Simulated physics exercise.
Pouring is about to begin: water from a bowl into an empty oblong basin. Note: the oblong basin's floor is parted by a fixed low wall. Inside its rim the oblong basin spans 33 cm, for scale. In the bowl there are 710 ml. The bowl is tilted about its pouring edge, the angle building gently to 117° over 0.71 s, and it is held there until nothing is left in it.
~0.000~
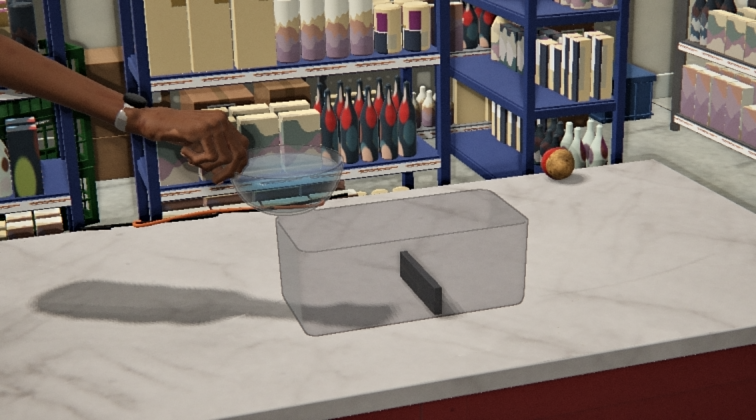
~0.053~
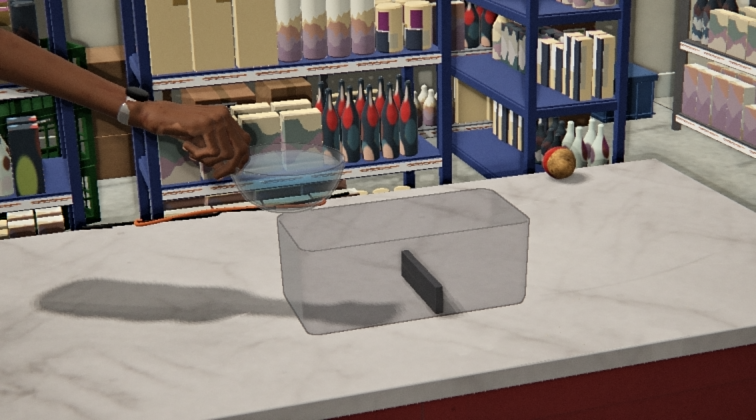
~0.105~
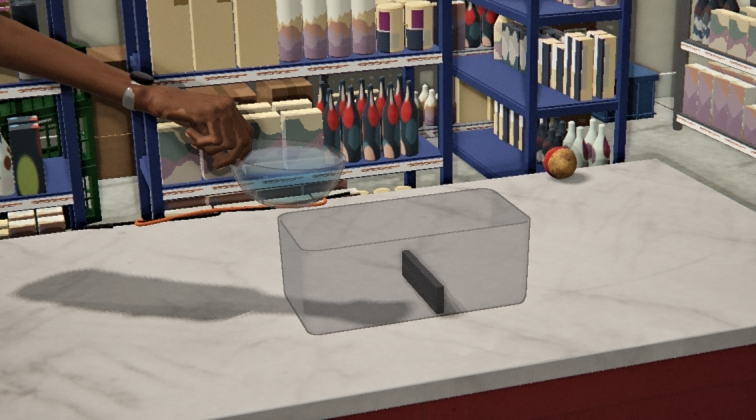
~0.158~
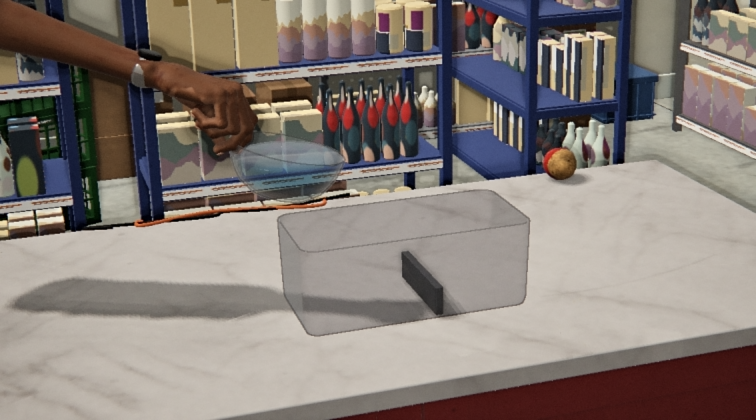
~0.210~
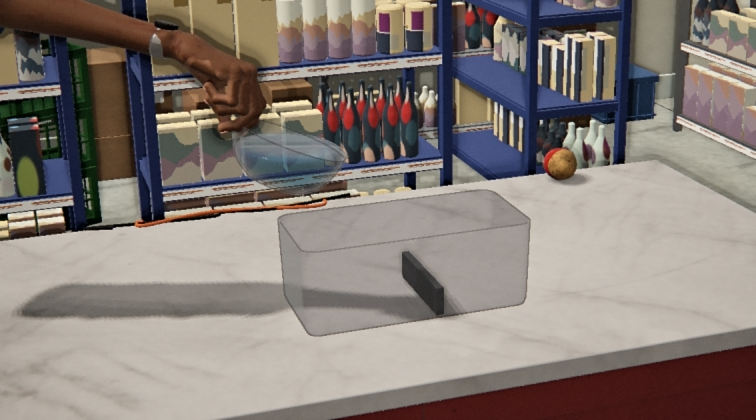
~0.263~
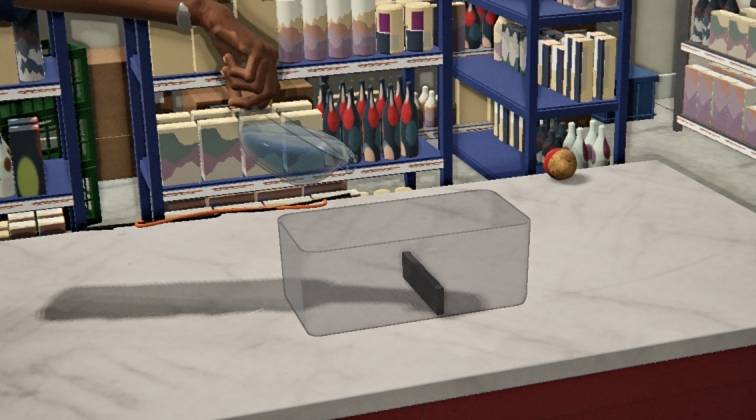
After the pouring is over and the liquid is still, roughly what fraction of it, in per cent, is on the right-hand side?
Roughly 55 out of 100 parts.
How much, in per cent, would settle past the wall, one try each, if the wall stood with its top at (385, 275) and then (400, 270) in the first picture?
80 in a hundred, followed by 75 in a hundred.
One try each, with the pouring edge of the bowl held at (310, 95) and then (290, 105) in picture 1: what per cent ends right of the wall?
Result: 45 per cent, then 10 per cent.
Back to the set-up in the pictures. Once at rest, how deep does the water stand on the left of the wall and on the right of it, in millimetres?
Left part about 10 mm deep, right part about 20 mm deep.
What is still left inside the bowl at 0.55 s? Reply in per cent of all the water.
Remaining: Near 8 % of the total.
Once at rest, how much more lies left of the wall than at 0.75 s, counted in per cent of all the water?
Some 14 per cent.
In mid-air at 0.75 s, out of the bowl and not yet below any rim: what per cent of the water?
Some 4 per cent.
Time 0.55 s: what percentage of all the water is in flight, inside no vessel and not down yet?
Around 58 percent.
Then, 0.55 s in, the tilt is 102° and 8 per cent is still to pour, 23 is left of the wall and 11 right of it.
Then, 0.75 s in, the tilt is 117° and 0 per cent is still to pour, 28 is left of the wall and 68 right of it.
Then, 0.97 s in, the tilt is 117° and 0 per cent is still to pour, 41 is left of the wall and 55 right of it.
Then, 1.21 s in, the tilt is 117° and 0 per cent is still to pour, 42 is left of the wall and 55 right of it.
Finally, 42 per cent lies left of the wall, 55 right of it and 3 outside.
